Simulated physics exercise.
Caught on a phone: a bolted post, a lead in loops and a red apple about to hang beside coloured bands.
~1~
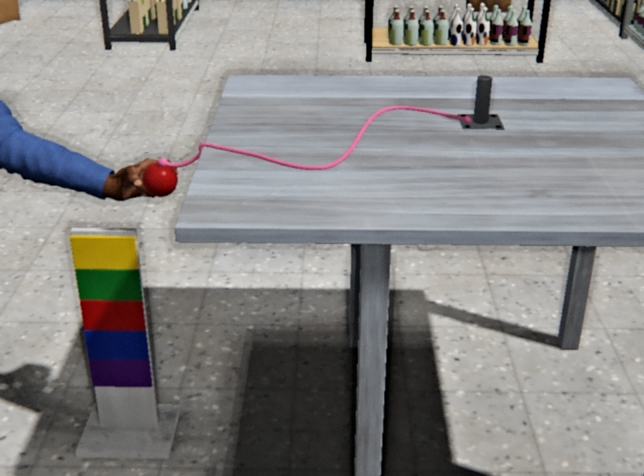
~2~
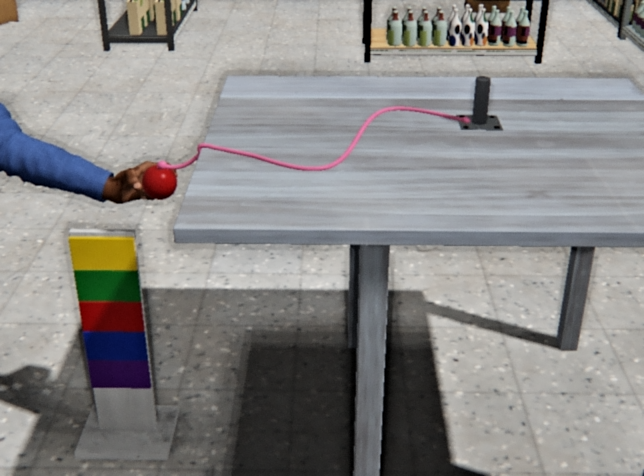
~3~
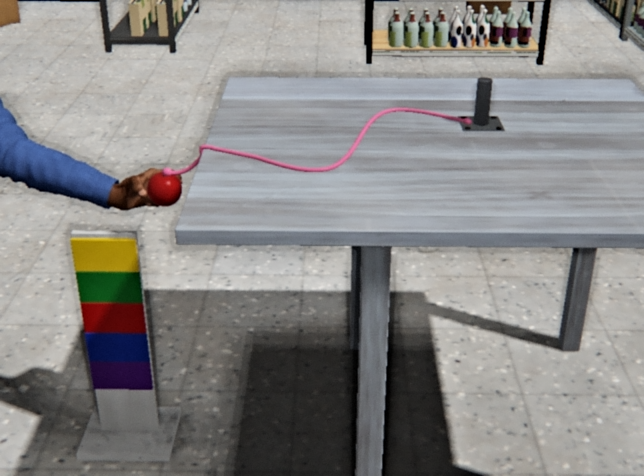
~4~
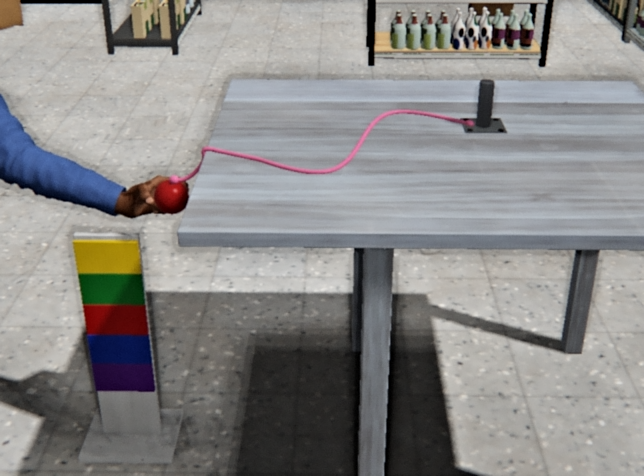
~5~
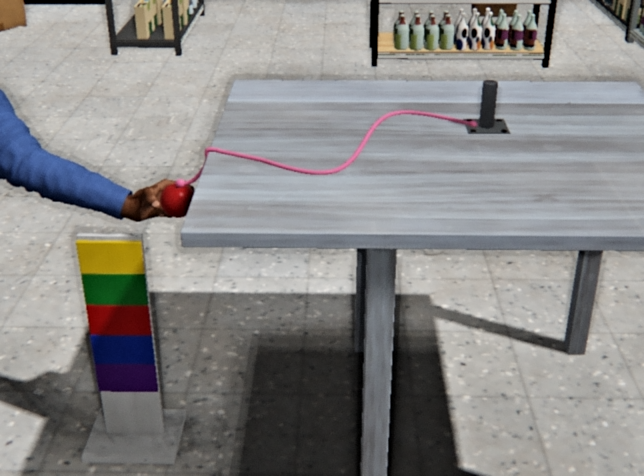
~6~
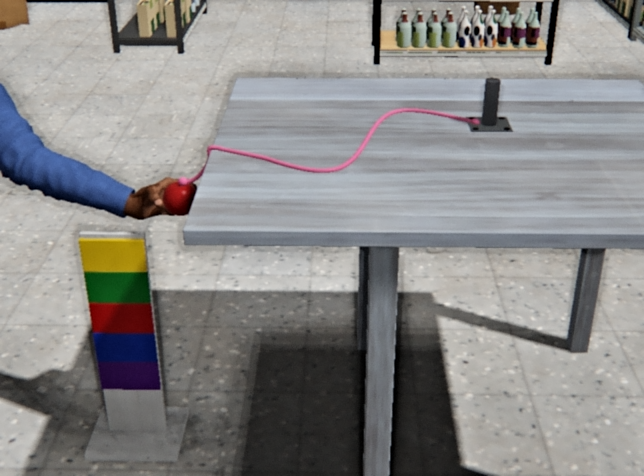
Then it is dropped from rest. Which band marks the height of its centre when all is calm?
Its middle rests at the red band.
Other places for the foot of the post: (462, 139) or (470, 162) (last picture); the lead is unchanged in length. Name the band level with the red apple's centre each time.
One after the other, blue; blue.
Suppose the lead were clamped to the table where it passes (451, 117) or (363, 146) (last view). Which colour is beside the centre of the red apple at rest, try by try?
Try by try: Red; yellow.
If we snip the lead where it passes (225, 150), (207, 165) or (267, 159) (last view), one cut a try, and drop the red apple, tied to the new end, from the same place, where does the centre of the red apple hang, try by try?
Near (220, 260), (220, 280) and (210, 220).
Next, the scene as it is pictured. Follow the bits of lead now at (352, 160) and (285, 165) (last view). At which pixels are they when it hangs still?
Near (249, 138) and (216, 182).
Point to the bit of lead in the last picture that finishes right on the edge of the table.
The one at (326, 171).
A little later, apple near (196, 313); level with red.
Next, apple near (246, 304); level with red.
Later still, apple near (218, 313); level with red.
When it is over, apple near (224, 311); level with red. The red one.
